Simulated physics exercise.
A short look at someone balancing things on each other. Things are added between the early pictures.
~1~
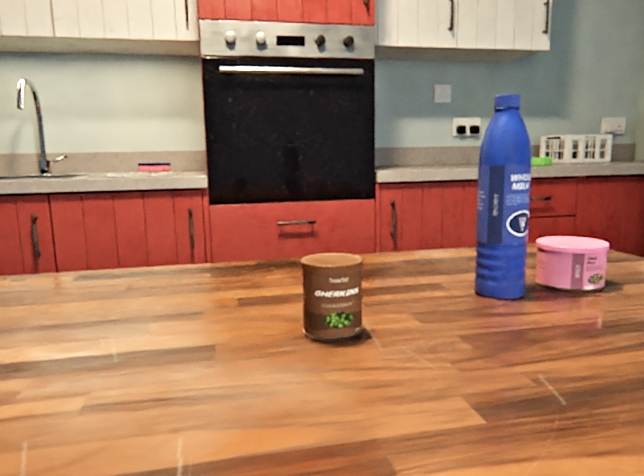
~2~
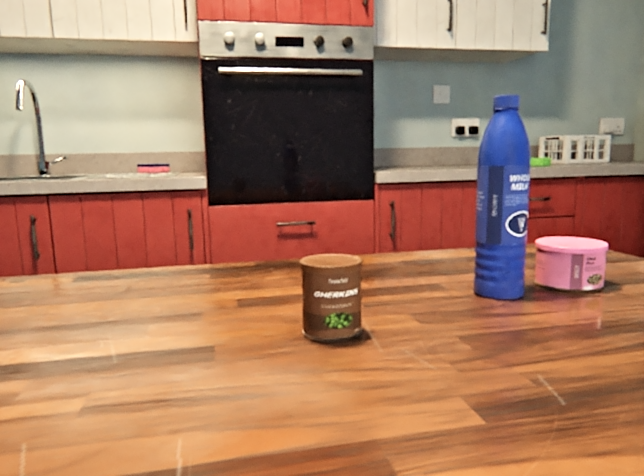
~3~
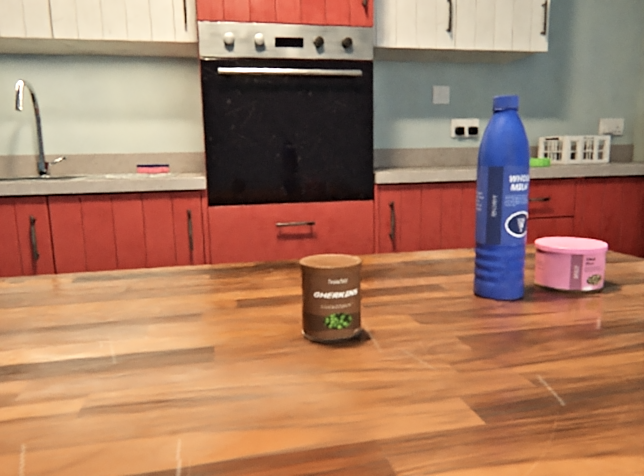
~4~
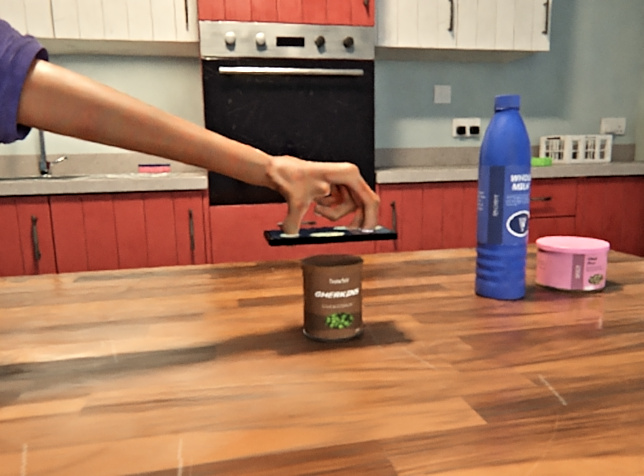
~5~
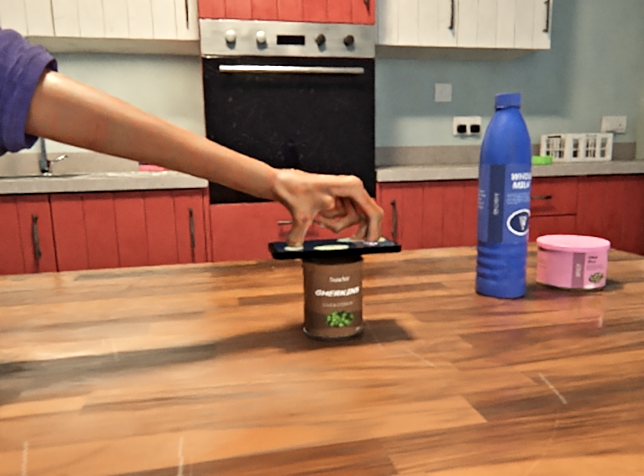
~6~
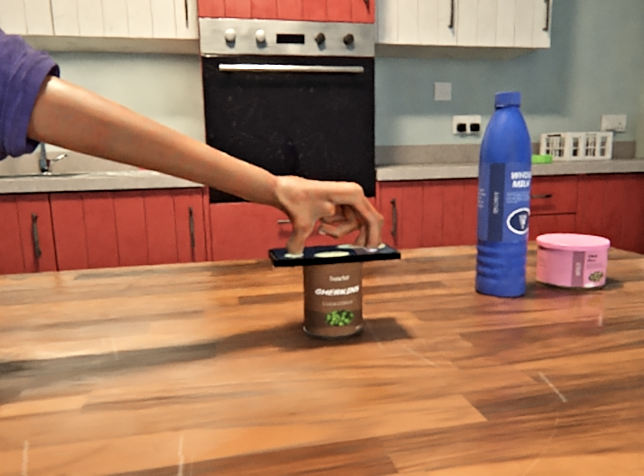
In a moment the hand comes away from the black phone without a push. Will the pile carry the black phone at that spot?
In the end the pile stays up.
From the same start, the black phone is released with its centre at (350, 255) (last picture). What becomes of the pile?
Then it holds.
Then, 1.00 s after the last picture, nothing has stirred.
Then, 2.10 s after the last picture, black phone resting near (333, 254).
At rest, all 4 in place. Seen from the same camera at the end, black phone near (333, 254). The pile holds.
